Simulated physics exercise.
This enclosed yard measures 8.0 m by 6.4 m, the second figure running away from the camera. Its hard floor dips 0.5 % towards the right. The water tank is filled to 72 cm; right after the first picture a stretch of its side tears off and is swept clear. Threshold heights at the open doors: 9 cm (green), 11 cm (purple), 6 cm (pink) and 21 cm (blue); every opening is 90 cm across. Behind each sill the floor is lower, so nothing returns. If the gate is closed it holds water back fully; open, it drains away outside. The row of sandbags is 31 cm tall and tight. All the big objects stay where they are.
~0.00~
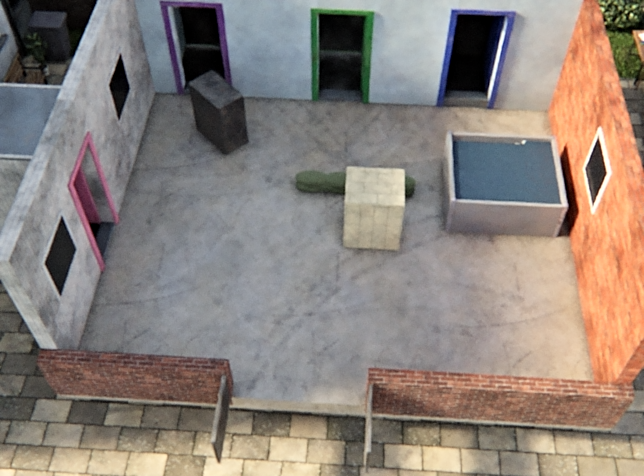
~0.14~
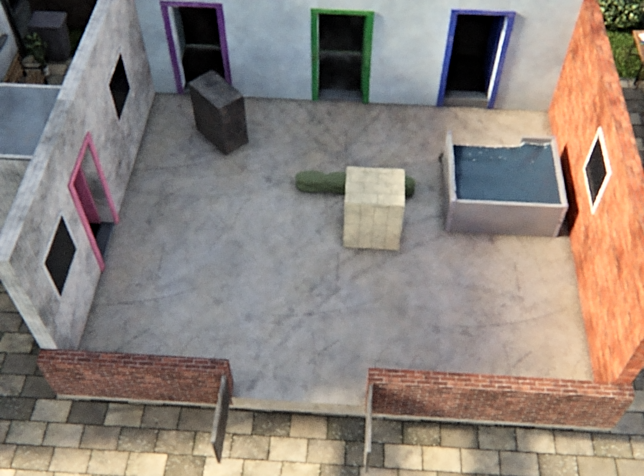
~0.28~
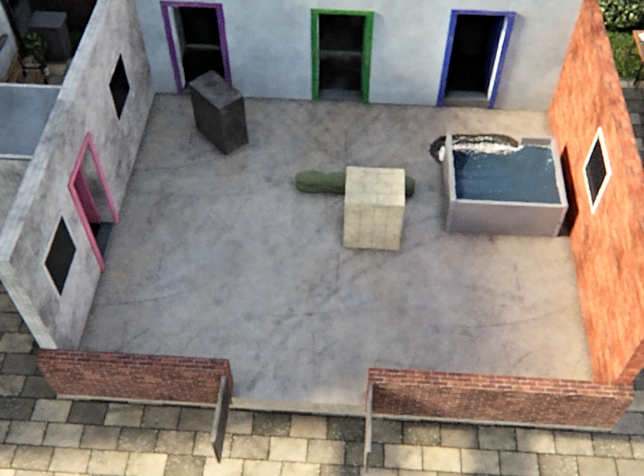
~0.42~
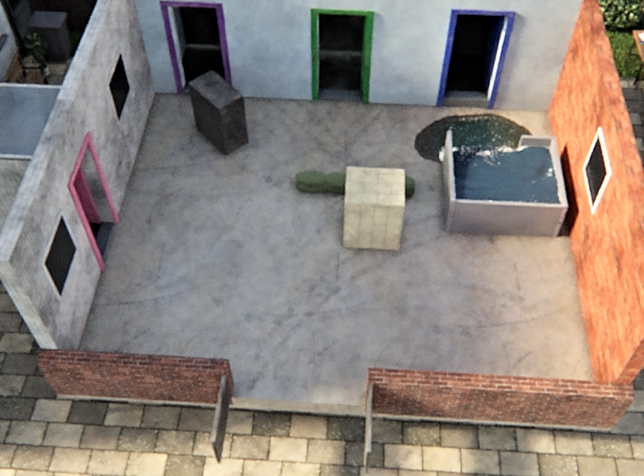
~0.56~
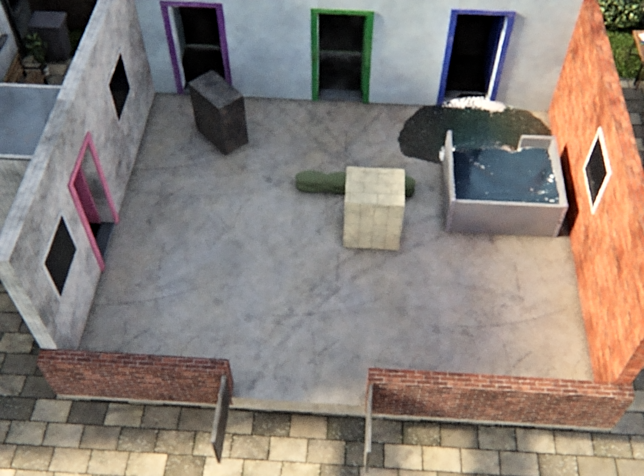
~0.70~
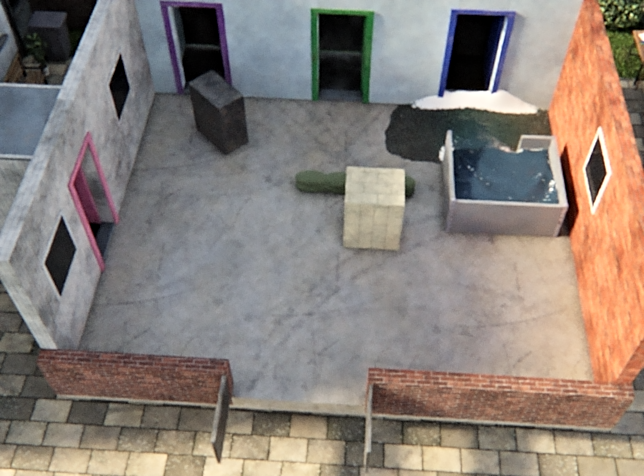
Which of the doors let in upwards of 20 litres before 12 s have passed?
Within that time: At the green door it does not reach the limit; at the purple door it keeps below the limit; at the pink door it keeps below the limit; at the blue door it passes the limit.
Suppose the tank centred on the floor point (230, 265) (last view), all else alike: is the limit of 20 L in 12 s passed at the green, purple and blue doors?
Then: Green above, purple over, blue below.
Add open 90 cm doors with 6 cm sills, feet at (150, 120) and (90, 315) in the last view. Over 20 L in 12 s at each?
In turn: Above, not over.
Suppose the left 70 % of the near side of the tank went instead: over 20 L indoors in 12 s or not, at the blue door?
Against that limit: Blue under.
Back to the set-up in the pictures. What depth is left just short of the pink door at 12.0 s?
About 3.0 cm.
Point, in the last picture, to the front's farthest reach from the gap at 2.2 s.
At about (234, 99).
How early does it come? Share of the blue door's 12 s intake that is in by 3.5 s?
About 100 per cent.
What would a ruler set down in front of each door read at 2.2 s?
In cm: Green 10, purple 0, pink 0, blue 32.
After 1.4 s water covers 10 % of the floor and is deepest (42 cm) near (457, 110); green door 7 cm at the sill, 0 L in, purple door not reached, pink door not reached, blue door 44 cm at the sill, 94 L in.
After 2.2 s water covers 20 % of the floor and is deepest (34 cm) near (539, 113); green door 10 cm at the sill, 0 L in, purple door not reached, pink door not reached, blue door 32 cm at the sill, 176 L in.
After 3.5 s water covers 35 % of the floor and is deepest (23 cm) near (546, 159); green door 8 cm at the sill, 1 L in, purple door 11 cm at the sill, 0 L in, pink door not reached, blue door 22 cm at the sill, 204 L in.
After 7.0 s water covers 65 % of the floor and is deepest (12 cm) near (549, 120); green door 5 cm at the sill, 1 L in, purple door 8 cm at the sill, 3 L in, pink door 7 cm at the sill, 0 L in, blue door 11 cm at the sill, 206 L in.
After 12.0 s water covers 85 % of the floor and is deepest (8 cm) near (548, 114); green door 3 cm at the sill, 1 L in, purple door 5 cm at the sill, 3 L in, pink door 3 cm at the sill, 1 L in, blue door 6 cm at the sill, 206 L in.
